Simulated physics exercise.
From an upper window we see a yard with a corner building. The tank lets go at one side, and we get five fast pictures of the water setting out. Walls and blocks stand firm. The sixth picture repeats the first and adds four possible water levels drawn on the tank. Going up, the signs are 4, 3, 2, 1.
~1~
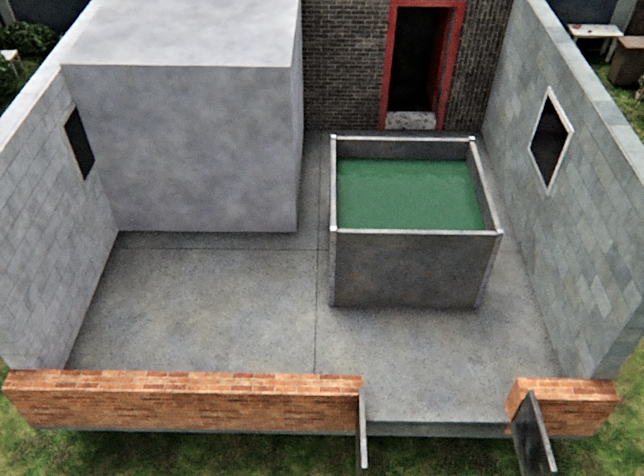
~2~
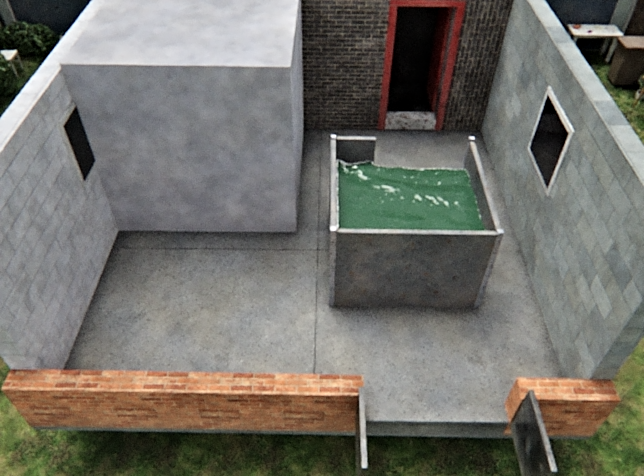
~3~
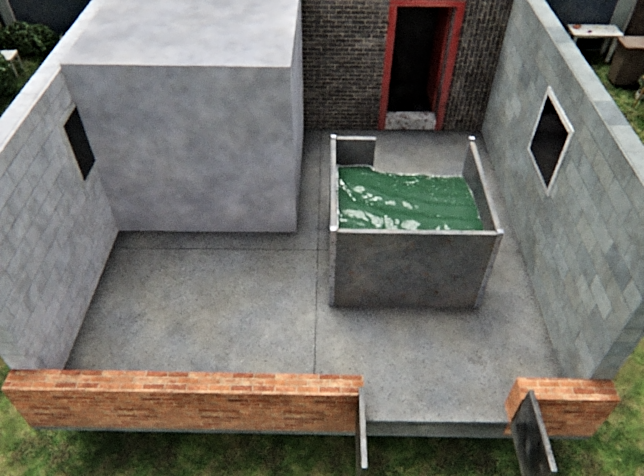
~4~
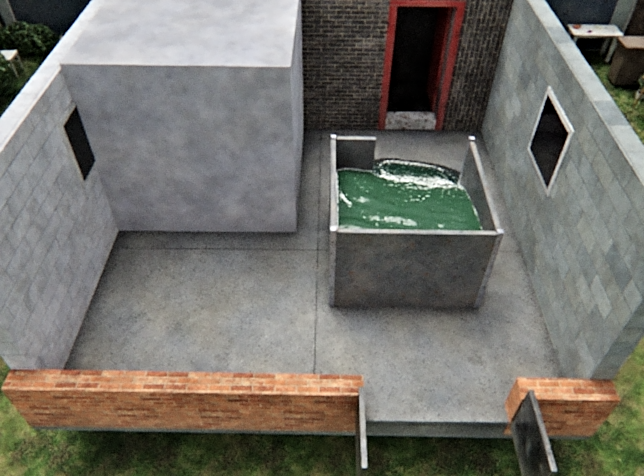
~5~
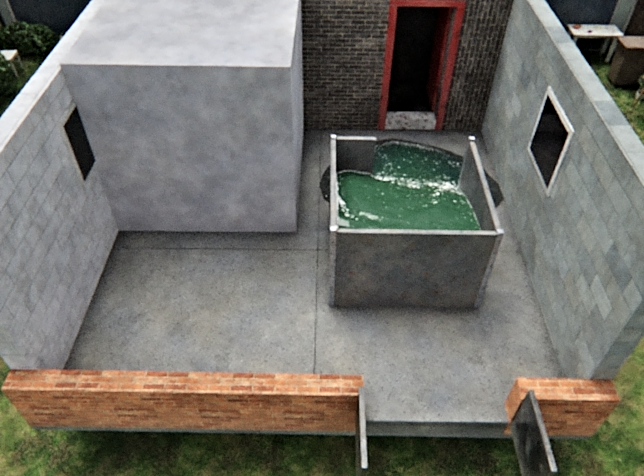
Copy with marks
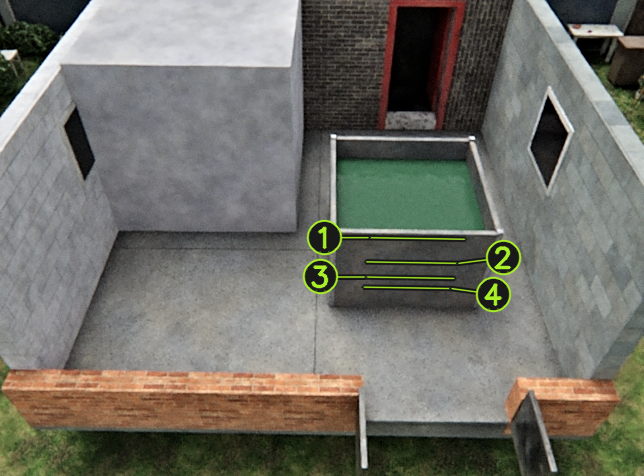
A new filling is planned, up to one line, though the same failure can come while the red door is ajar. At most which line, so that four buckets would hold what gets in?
4.
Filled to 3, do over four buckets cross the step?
Yes.
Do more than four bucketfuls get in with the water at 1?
Yes, that goes wrong.
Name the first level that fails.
3.
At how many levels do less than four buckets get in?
One of them.
On the marked copy, 1 at (416, 238); 2 at (412, 262); 3 at (409, 277); 4 at (407, 287); from the bottom up 4, 3, 2, 1.
With 1, dozens of bucketfuls pour in.
With 2, dozens of bucketfuls pour in.
With 3, about 9 bucketfuls get in.
With 4, a splash gets over, under a bucket.
